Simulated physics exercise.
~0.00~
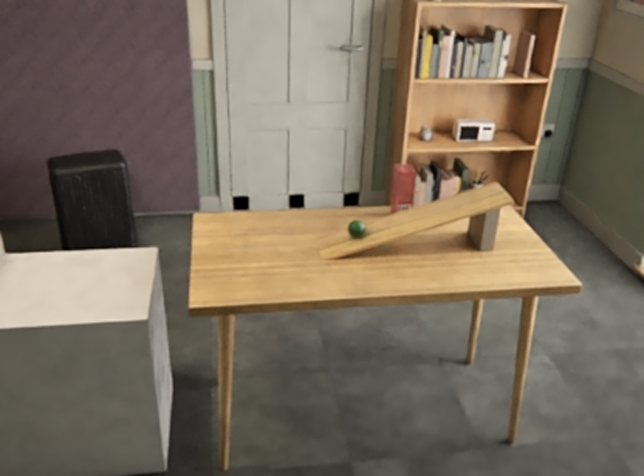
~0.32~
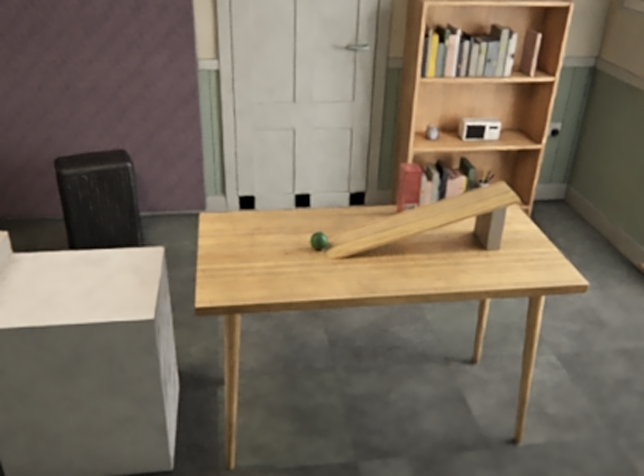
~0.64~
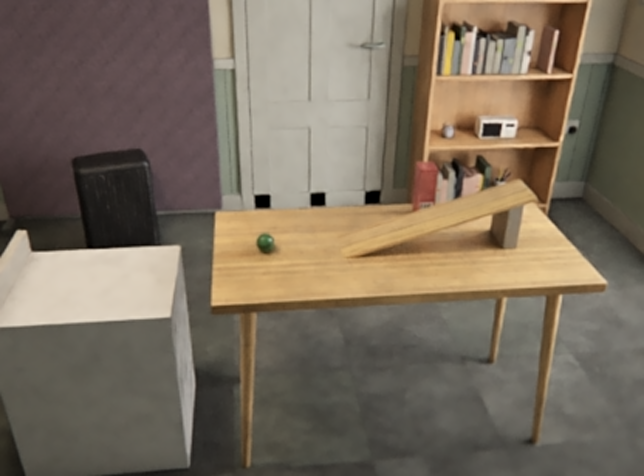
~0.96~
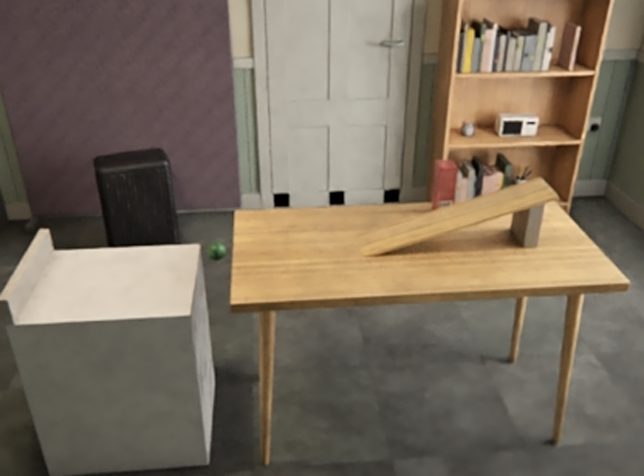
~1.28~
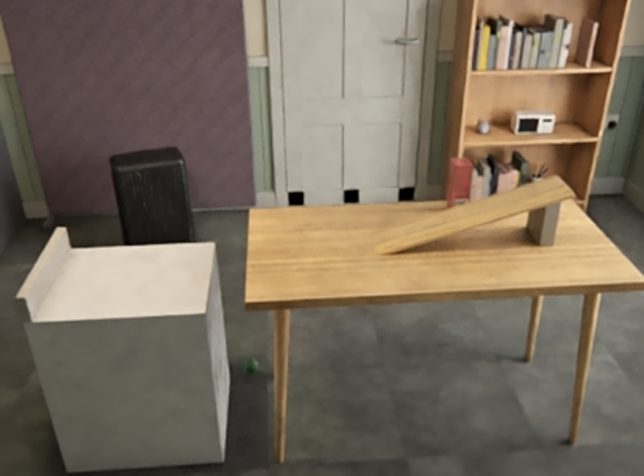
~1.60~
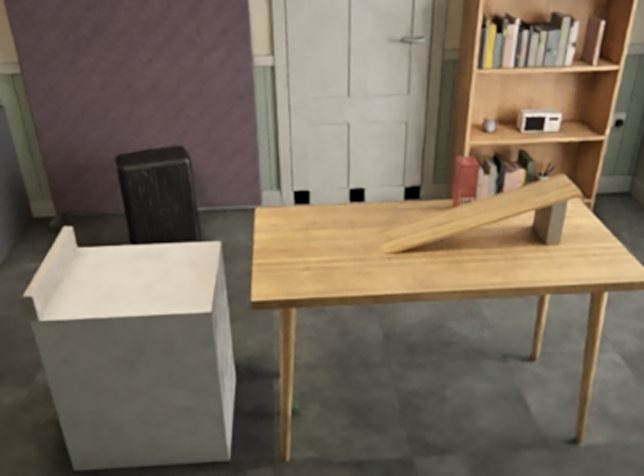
The green ball rolls left off the wooden table and drops into the gap before the white cabinet.
